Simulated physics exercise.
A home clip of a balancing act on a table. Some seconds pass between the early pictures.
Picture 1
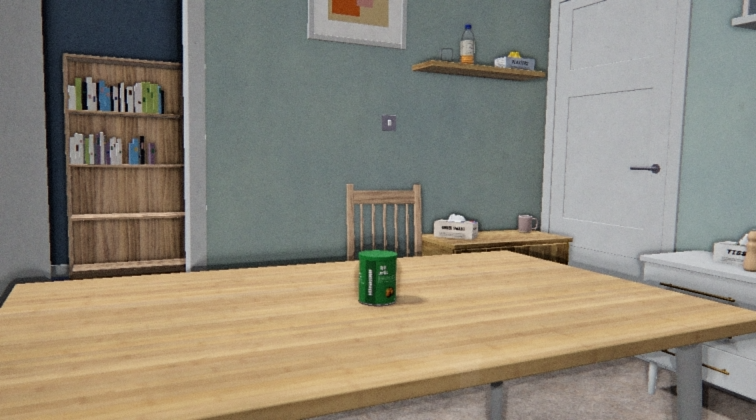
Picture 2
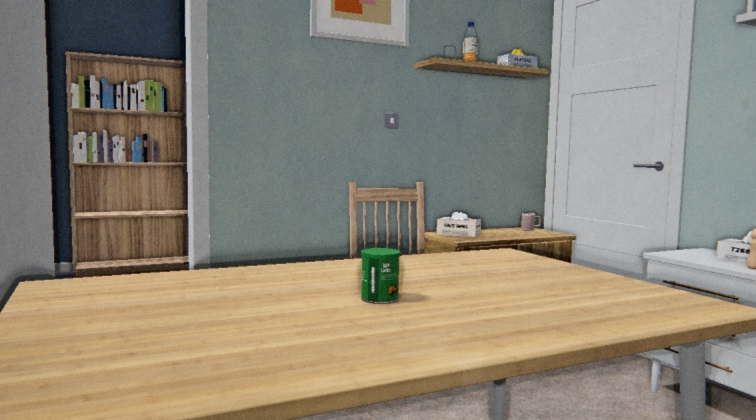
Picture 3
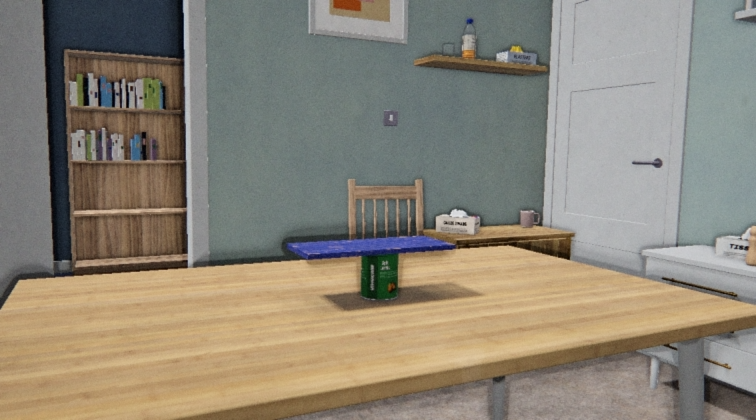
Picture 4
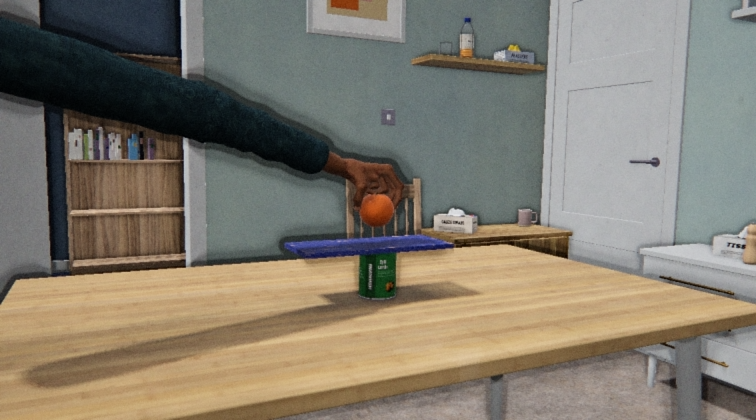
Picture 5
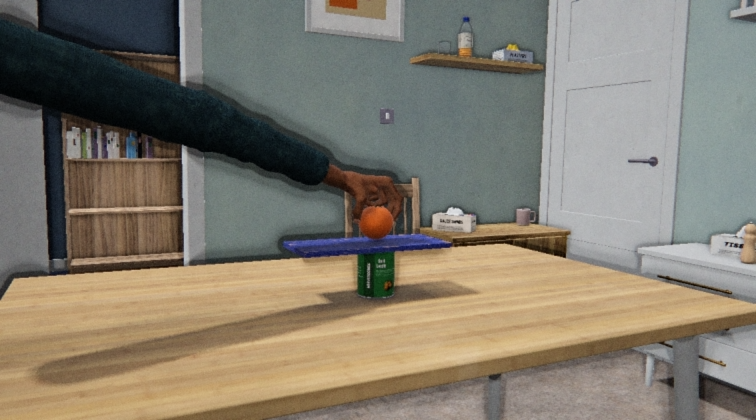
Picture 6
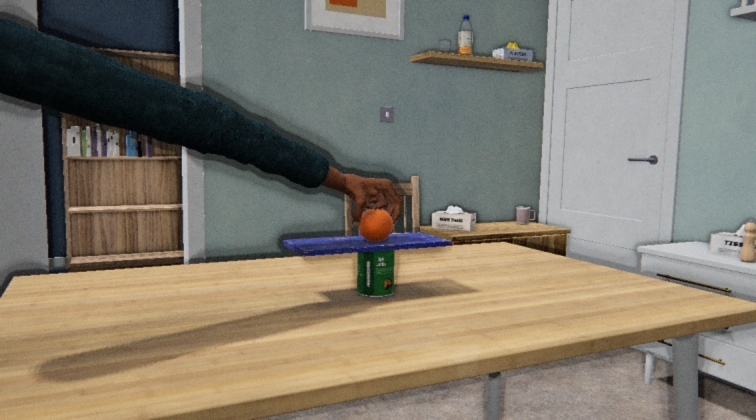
A hand lowers an orange tomato onto a blue board resting on a green can.
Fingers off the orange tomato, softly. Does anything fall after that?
Outcome: The stack keeps its balance.
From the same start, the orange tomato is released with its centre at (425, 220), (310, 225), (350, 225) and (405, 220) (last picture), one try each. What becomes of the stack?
First, it holds; second, it loses its balance; third, it stays up; fourth, it keeps its balance.
Then, 0.10 s after the last picture, nothing has stirred.
Then, 0.40 s after the last picture, orange tomato resting near (376, 225).
At rest, all 3 in place. Seen from the same camera at the end, orange tomato near (376, 225). The stack holds.
